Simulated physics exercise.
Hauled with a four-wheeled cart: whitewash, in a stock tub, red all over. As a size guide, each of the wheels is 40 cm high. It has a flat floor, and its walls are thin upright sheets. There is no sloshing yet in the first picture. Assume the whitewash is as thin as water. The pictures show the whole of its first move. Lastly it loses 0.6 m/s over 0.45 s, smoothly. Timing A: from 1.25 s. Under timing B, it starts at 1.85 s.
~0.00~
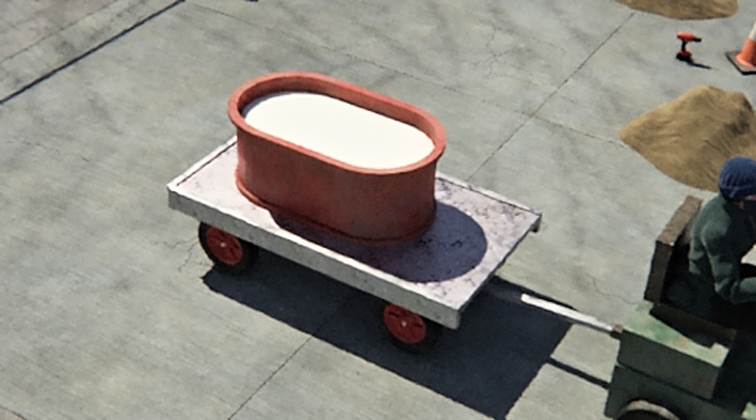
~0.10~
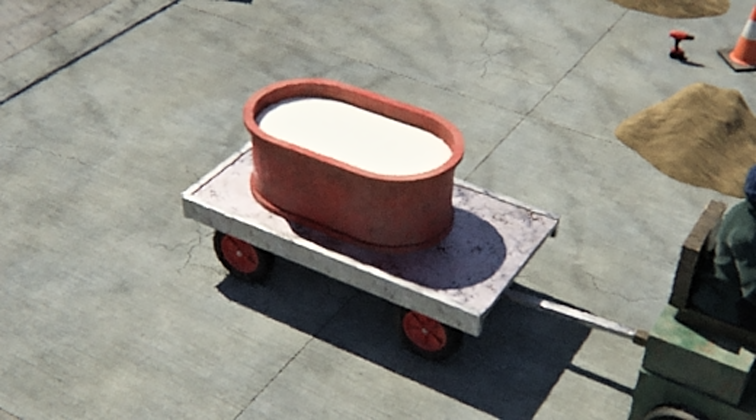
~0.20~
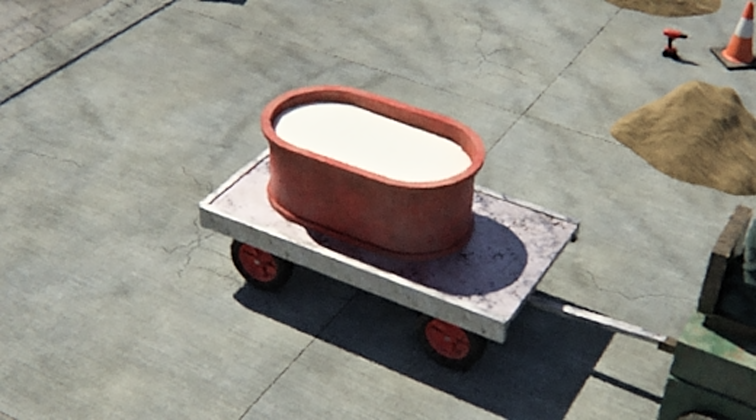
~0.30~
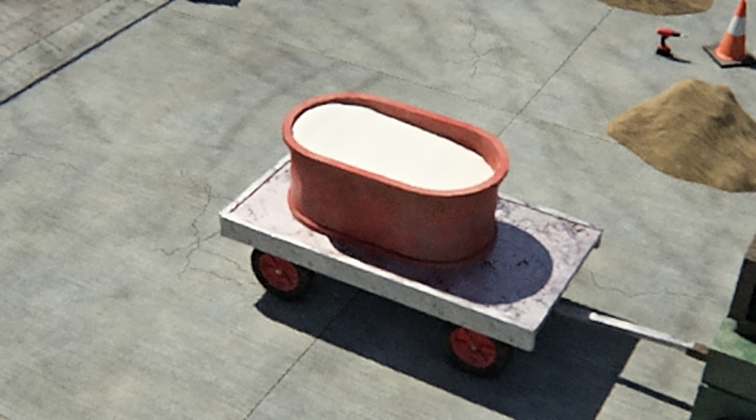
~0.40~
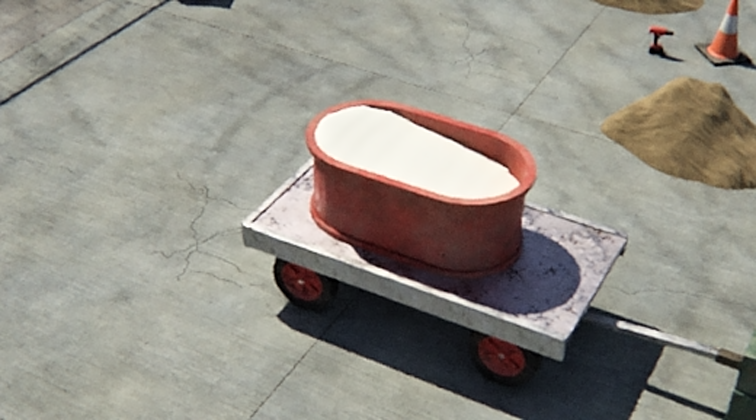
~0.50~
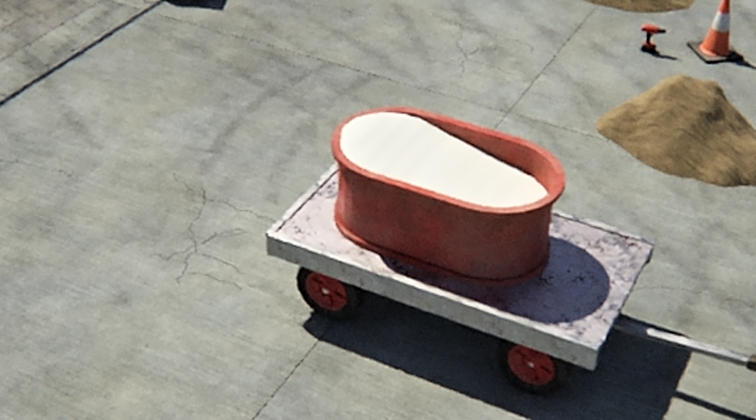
A person in a dark blue cap sits on a green vehicle at the right edge of a sunlit concrete yard, seen from above. Behind it, a pale four-wheeled cart with red wheels carries a red oval tub of white liquid, with a sand heap and orange cone beyond. The cart rolls rightward, the driver leaves view, and the liquid, level at first, climbs towards the tub's left end.
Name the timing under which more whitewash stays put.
A.
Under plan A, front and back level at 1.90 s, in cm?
Level, front = 38 cm; level, back = 36 cm.
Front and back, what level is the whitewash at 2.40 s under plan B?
Roughly 58 cm in front, roughly 22 cm behind.
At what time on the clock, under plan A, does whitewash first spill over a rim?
It happens at some 1.7 s.
For plan A, 1.90 s in, the surface is 38 cm up at the front and 37 cm at the back; nothing has left.
For plan A, 4.68 s in, nothing has left.
For plan B, 2.40 s in, the surface is 58 cm up at the front and 22 cm at the back; 1 per cent is out, over the back and the front.
For plan B, 5.28 s in, 7 per cent is out, over the front and the back, 19 of 259 litres.
